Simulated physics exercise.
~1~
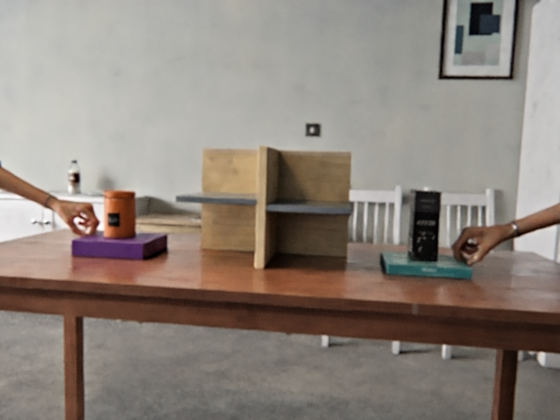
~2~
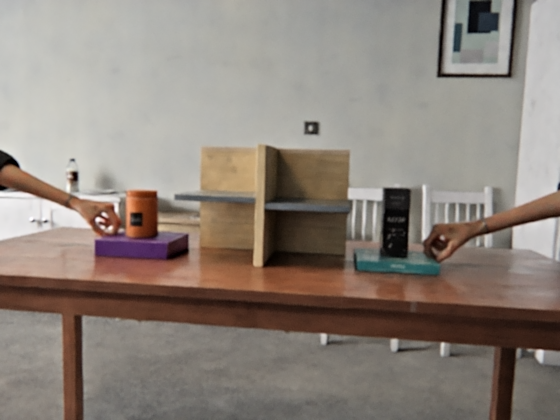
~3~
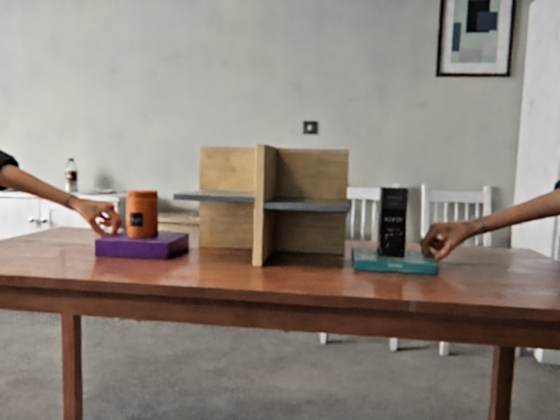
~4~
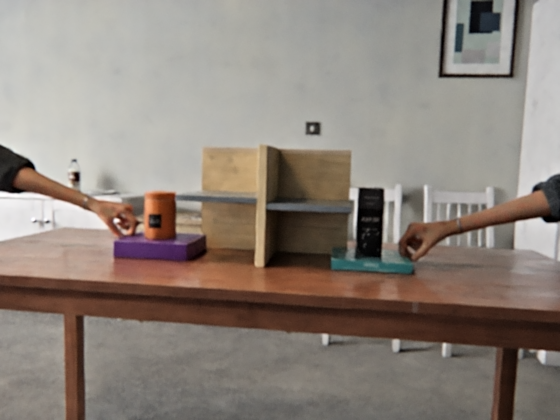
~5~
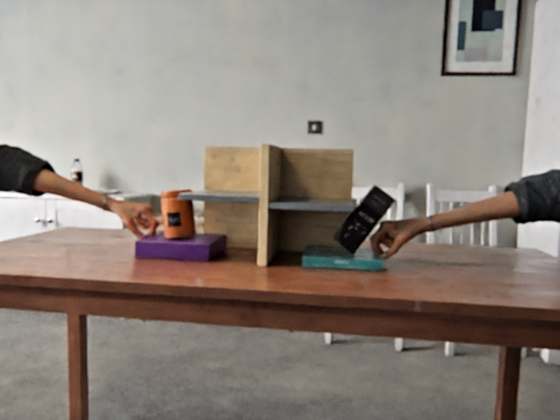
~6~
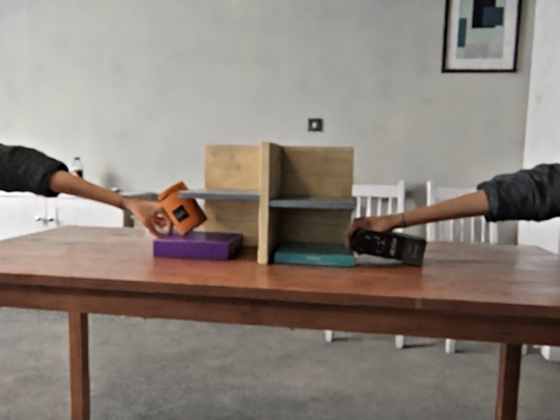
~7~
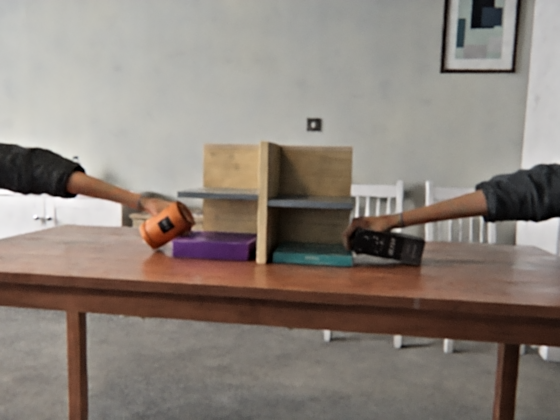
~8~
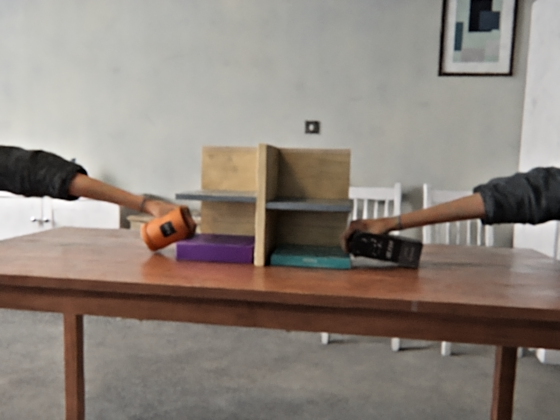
At the start, an orange jar stands on a purple tray at the left, and a black carton stands on a turquoise packet at the right, with a wooden rack between them. A hand on each side pushes its base inward across the table. The black carton meets the right shelf first, tilts back and topples onto its side against the hand. The orange jar then strikes the left shelf, leans and tips back toward the other hand. Finally, both bases rest beneath the shelves, while the jar and the carton lie tipped outside.
